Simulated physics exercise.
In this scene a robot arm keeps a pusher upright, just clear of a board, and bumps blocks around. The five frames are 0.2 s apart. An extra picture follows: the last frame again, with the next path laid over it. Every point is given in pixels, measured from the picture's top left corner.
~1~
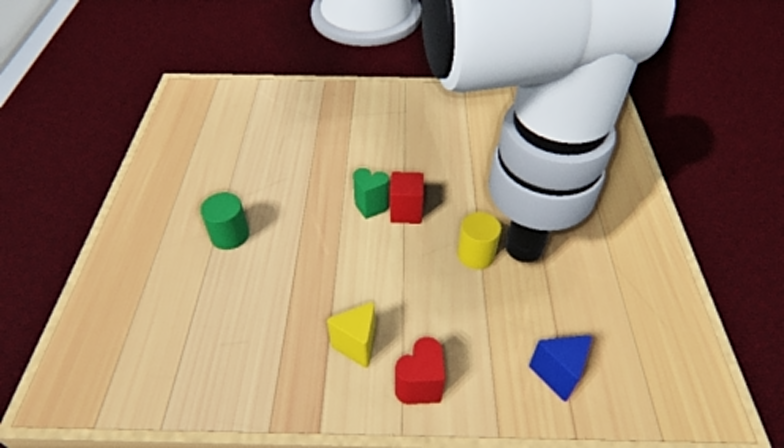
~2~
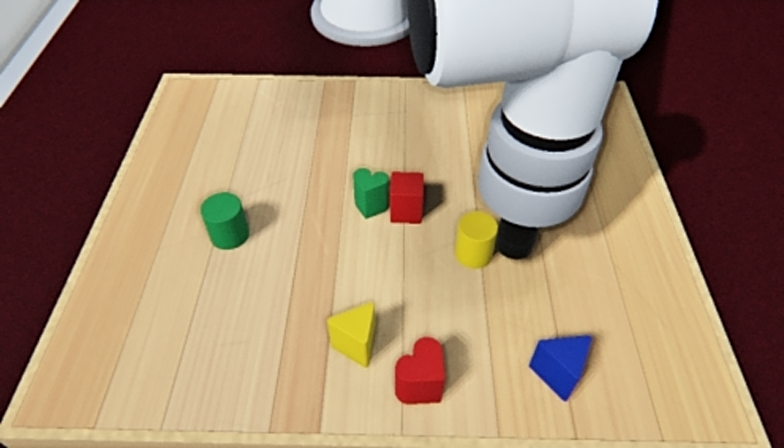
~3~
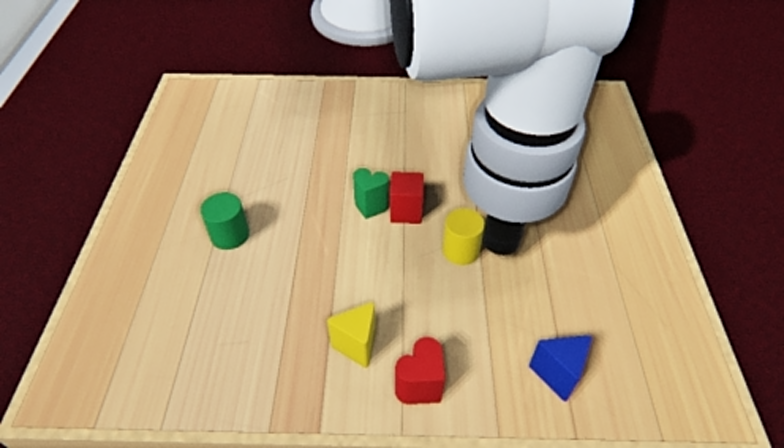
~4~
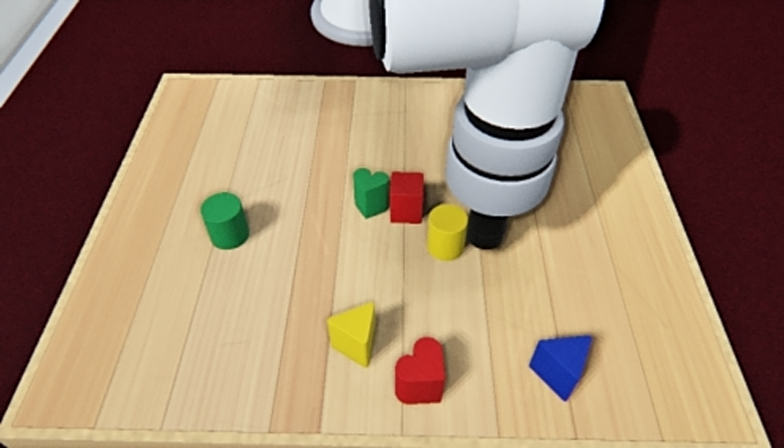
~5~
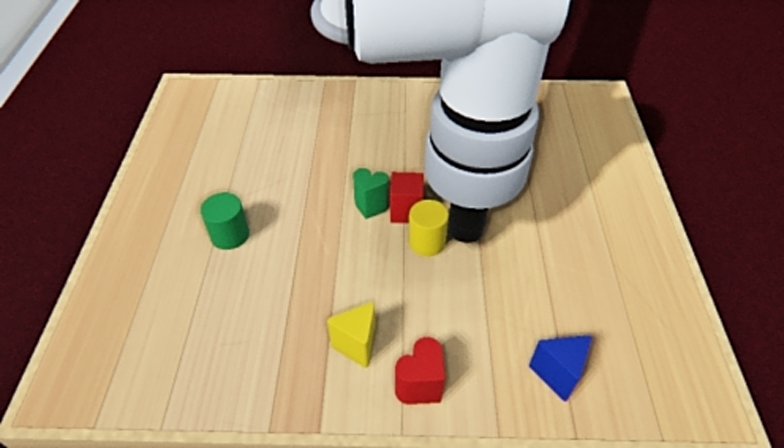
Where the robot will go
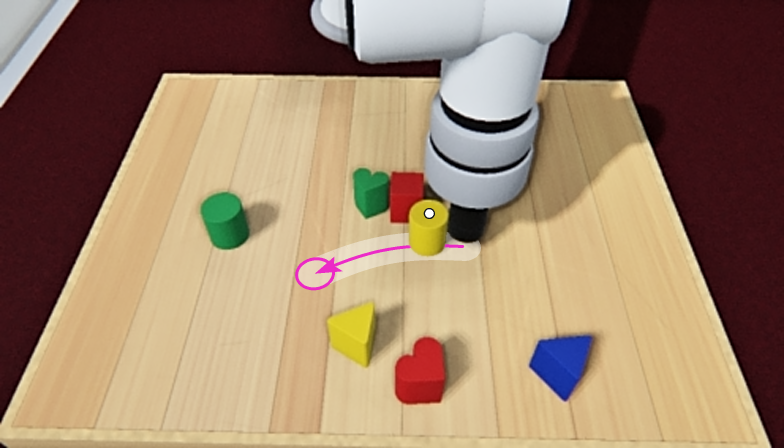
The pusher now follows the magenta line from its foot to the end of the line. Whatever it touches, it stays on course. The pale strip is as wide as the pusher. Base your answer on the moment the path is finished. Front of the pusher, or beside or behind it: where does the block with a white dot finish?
I'd say the block with a white dot has slipped off and sits beside or behind the pusher.
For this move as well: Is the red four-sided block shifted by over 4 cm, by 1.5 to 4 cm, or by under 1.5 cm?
Its displacement is below 1.5 cm.
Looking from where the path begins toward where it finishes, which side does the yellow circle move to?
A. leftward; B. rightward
Option B.
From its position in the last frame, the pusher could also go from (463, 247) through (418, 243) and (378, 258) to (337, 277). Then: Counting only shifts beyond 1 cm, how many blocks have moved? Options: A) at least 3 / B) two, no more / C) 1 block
Letter C.
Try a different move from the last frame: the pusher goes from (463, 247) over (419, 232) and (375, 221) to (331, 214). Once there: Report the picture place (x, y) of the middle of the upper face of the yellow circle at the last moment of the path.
Its top face will be centred at roughly (313, 211).
The line goes from (463, 247) via (413, 246) and (363, 255), ending at (315, 273); the dot is on the yellow circle.
On the path given first. One third of the way, pusher (413, 230); yellow circle (378, 208).
Two thirds of the way, pusher (362, 239); yellow circle (343, 203).
At the end, pusher (312, 257); red four-sided block unmoved; yellow circle (340, 203).
